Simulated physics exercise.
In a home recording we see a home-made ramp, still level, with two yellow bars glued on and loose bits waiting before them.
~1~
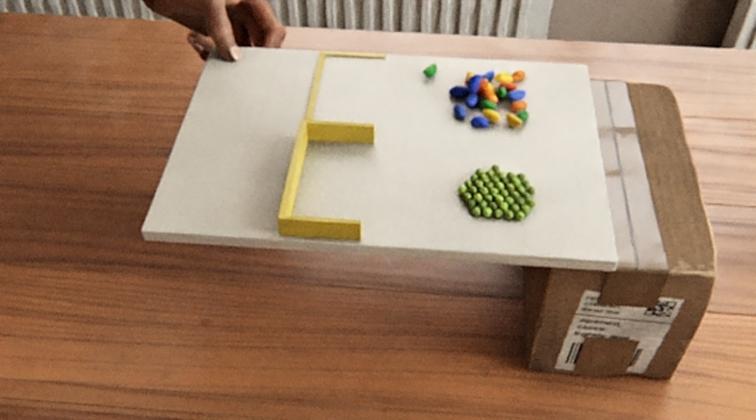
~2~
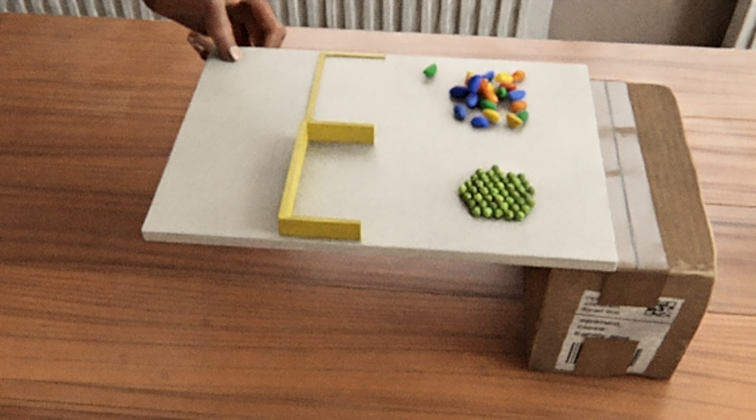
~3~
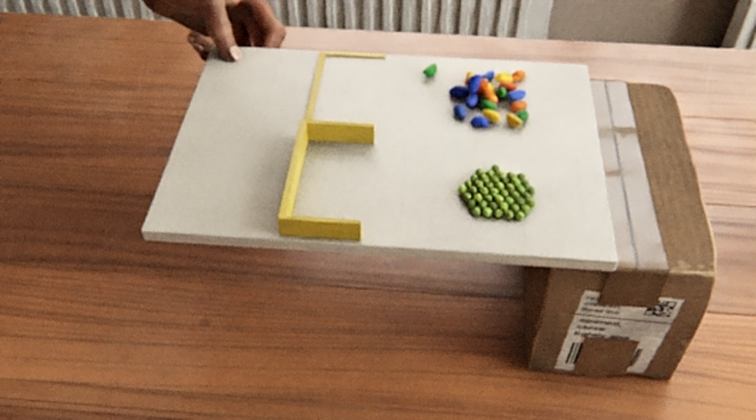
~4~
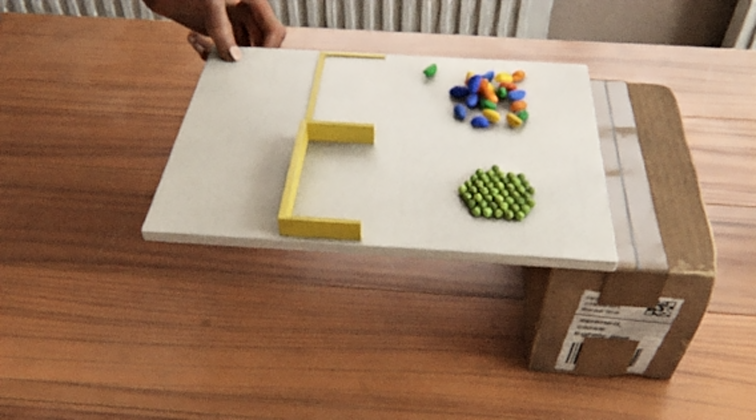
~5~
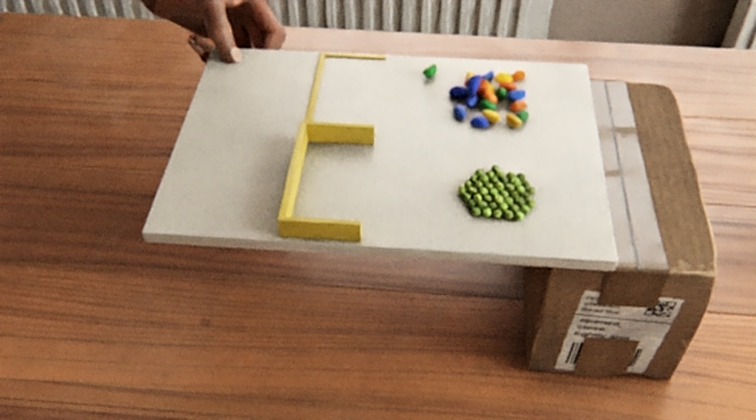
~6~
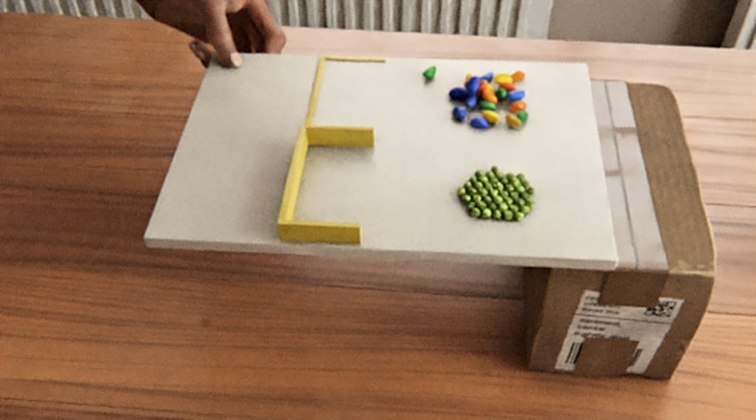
A hand holds the left end of a white board whose right side rests on a cardboard box, keeping it nearly still at first. The hand then lowers that end very slightly, while the green peas and the colourful pieces beyond them stay in place, right of the yellow bars.
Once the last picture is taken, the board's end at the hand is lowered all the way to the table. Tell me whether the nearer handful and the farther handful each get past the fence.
As I see it the nearer handful gets retained by its barrier; as I see it the farther handful travels beyond its barrier.
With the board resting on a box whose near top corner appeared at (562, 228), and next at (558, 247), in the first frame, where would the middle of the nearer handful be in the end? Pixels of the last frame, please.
Try one: About (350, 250). Try two: About (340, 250).
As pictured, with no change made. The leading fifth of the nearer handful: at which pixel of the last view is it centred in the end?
Its middle rests roughly at (329, 259).
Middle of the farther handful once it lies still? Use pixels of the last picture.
Roughly (171, 184).
Then, 0.43 s after the last picture, board sloping at 9°; nearer handful where it was; farther handful where it was.
Then, 0.99 s after the last picture, board sloping at 19°; nearer handful has reached its bar; farther handful where it was.
Then, 1.58 s after the last picture, board sloping at 28°; nearer handful has reached its bar; farther handful about a quarter past its bar.
At rest, board resting at 29°; nearer handful gathered behind its bar; farther handful nearly all past its bar.
